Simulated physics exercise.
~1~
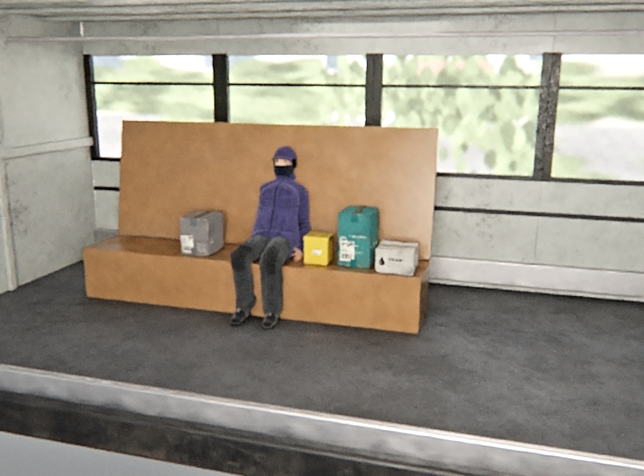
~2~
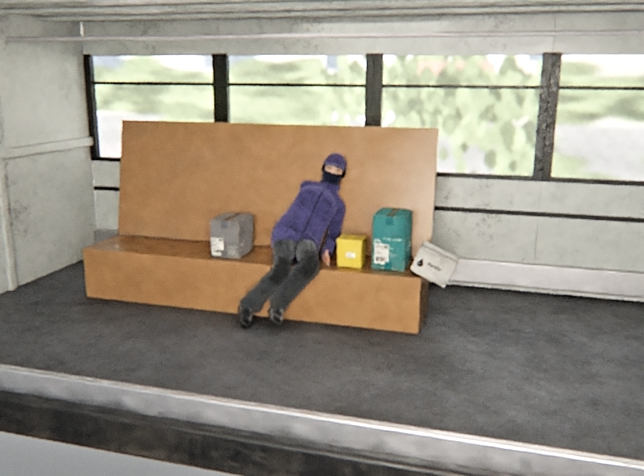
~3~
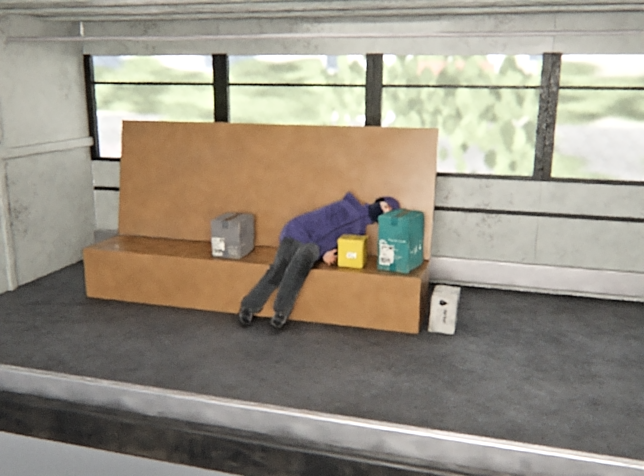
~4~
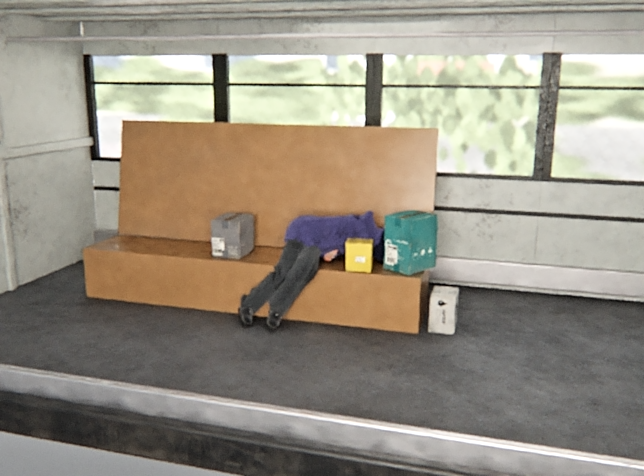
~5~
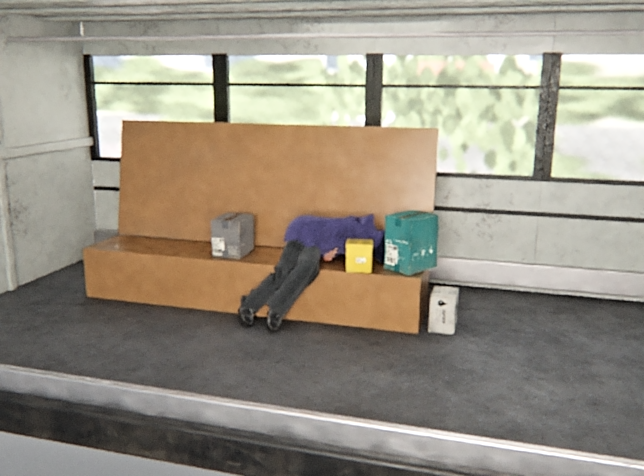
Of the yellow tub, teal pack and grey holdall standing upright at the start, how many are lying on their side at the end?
None of them are lying on their side. The yellow tub, teal pack and grey holdall all slide to the right but are still upright on the bench at the end.
Purple-jacketed commuter slumping right along a bench as luggage slides, white carton dropping to the floor, other three pieces staying on.
